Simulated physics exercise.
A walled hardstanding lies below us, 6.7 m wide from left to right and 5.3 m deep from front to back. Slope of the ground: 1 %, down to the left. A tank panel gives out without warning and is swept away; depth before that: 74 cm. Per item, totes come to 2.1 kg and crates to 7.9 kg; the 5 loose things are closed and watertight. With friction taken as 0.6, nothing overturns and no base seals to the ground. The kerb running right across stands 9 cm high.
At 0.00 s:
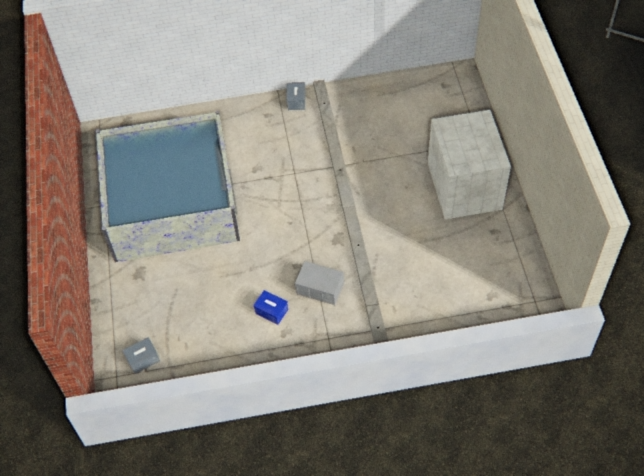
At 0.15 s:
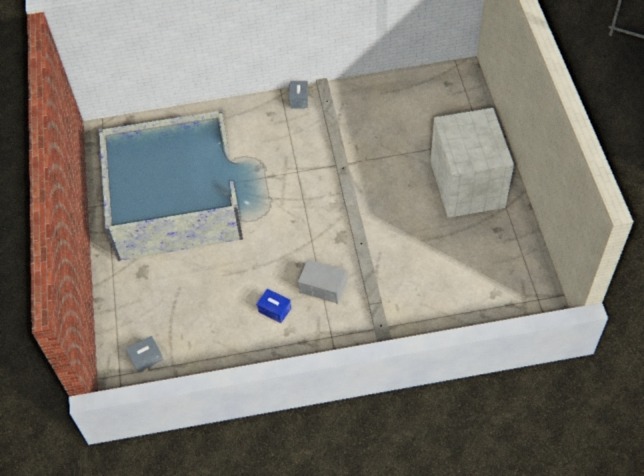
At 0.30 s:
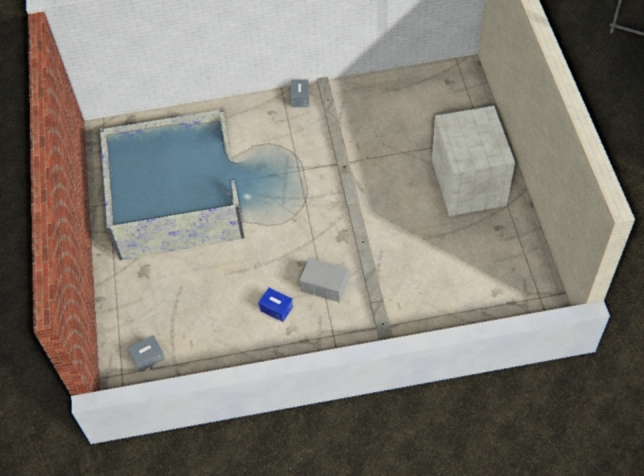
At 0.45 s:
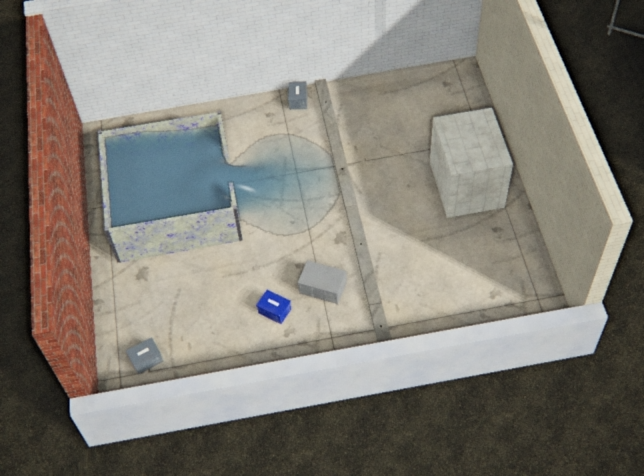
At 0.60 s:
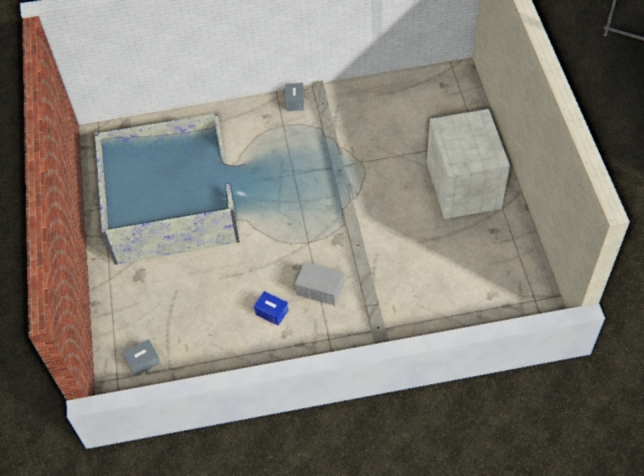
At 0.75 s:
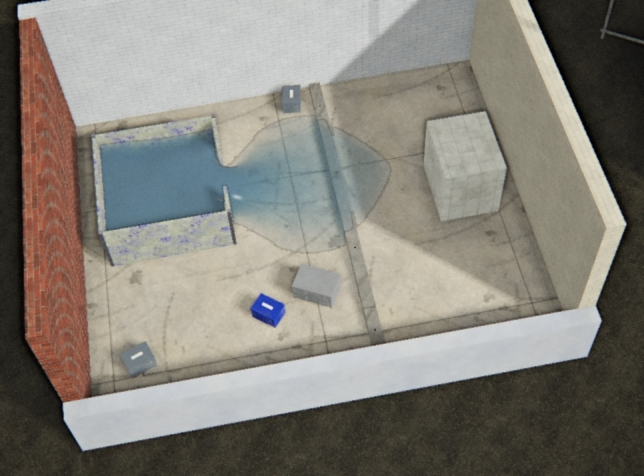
In a walled yard, water pours from a tank's open side and spreads rightward across the kerb.
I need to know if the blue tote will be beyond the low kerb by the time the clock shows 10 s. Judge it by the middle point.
Watch the blue tote: It is not over in time.
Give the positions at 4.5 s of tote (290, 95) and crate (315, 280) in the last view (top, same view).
I'd say close to (183, 128) and close to (288, 302).
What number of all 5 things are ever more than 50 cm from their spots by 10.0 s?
5.
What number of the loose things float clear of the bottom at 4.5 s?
The number is 1.
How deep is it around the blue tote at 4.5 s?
2 cm or so.
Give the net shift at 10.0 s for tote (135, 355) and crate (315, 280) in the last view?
First 150 cm, then 200 cm.
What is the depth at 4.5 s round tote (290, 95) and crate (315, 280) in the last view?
About 3 and 3 cm.
After 2.0 s the blue tote is near (268, 306), 0.0 m from its start, aground; 0 of 5 are over the mark; 1 afloat.
After 4.5 s the blue tote is near (260, 310), 0.1 m from its start, aground; 0 of 5 are over the mark; 1 afloat.
After 7.0 s the blue tote is near (215, 307), 0.7 m from its start, afloat; 0 of 5 are over the mark; 4 afloat.
After 10.0 s the blue tote is near (151, 319), 1.6 m from its start, afloat; 0 of 5 are over the mark; 5 afloat.
